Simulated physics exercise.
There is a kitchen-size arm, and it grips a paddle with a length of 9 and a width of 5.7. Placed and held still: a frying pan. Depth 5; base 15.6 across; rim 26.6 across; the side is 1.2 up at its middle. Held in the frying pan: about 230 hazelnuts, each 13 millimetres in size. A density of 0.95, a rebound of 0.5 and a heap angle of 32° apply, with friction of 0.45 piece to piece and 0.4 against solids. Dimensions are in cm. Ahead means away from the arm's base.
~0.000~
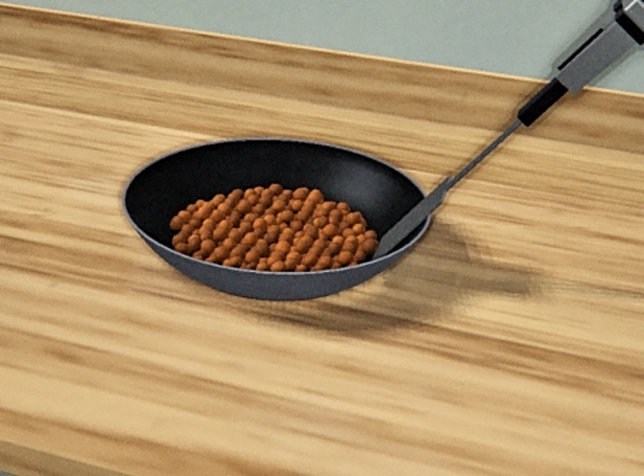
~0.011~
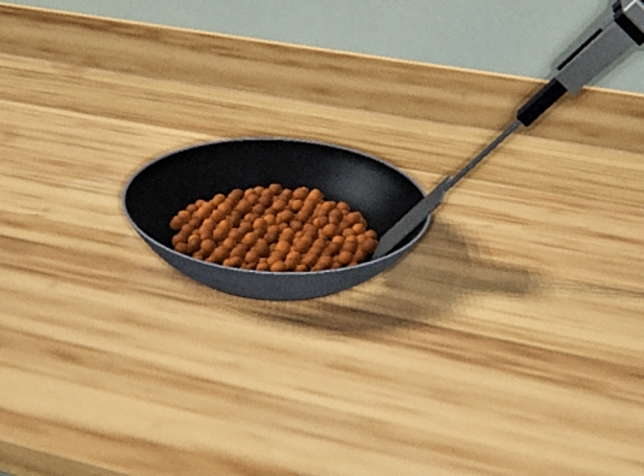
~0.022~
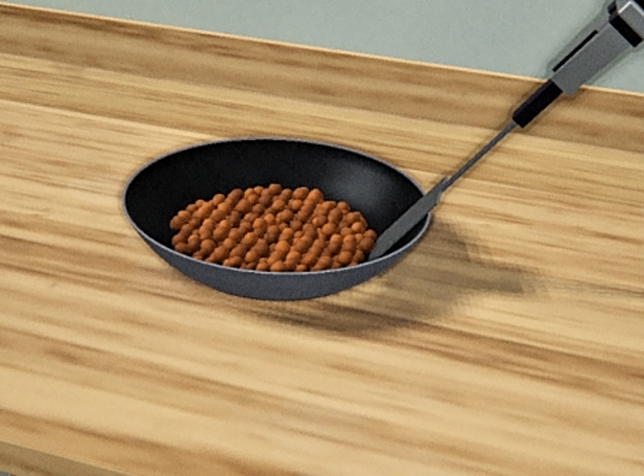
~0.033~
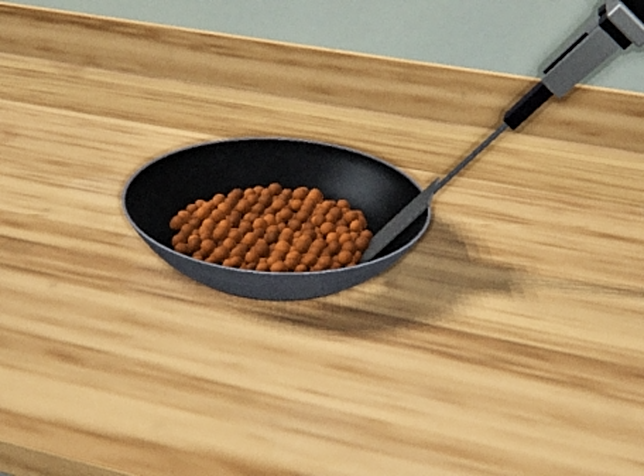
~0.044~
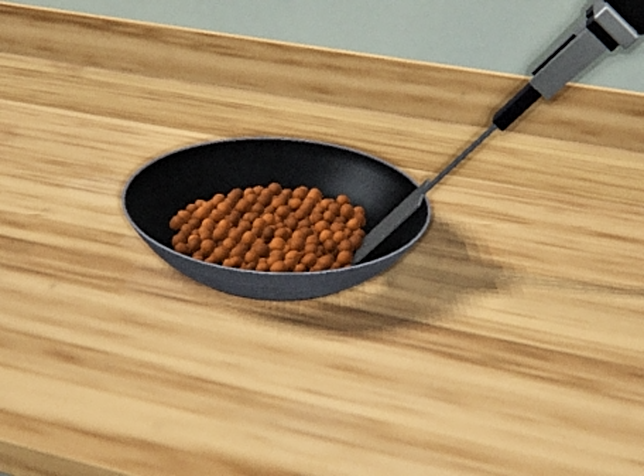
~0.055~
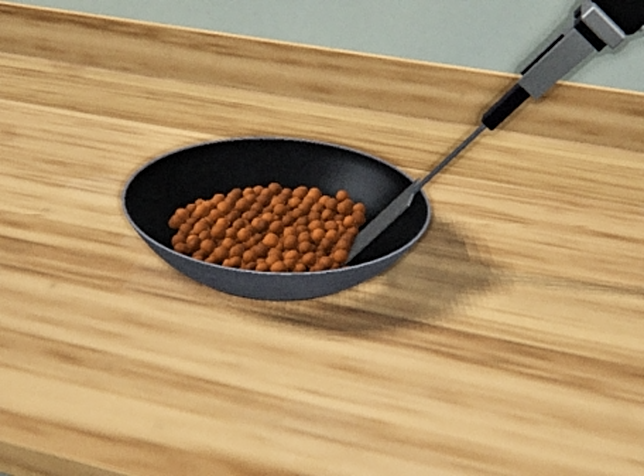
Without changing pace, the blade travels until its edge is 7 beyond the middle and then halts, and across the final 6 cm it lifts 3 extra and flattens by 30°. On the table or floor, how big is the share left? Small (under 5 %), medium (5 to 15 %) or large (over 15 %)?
Small.
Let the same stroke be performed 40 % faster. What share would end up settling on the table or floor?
Around 0 per cent would finish on the table or floor.
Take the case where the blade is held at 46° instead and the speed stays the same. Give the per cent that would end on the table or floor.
0 %.
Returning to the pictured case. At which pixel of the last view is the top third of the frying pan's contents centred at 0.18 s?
Near pixel (225, 214).
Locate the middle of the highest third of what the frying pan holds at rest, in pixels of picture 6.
Roughly (198, 207).
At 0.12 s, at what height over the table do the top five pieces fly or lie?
Somewhere near 3 cm, I'd say.
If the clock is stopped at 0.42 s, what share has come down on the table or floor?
Fraction noted: Close to 0 per cent.
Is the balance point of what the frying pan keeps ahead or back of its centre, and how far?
The kept load is shifted forward by about 3.5 cm.
After 0.12 s, sloping 54°, highest piece 3 above the table; 227 in the frying pan.
After 0.18 s, sloping 44°, highest piece 4 above the table; 227 in the frying pan.
After 0.42 s, sloping 24°, highest piece 4 above the table; 227 in the frying pan.
After 1.47 s, sloping 24°, highest piece 4 above the table; 227 in the frying pan.
In the end, 227 in the frying pan. That is 0 % on the table or floor.
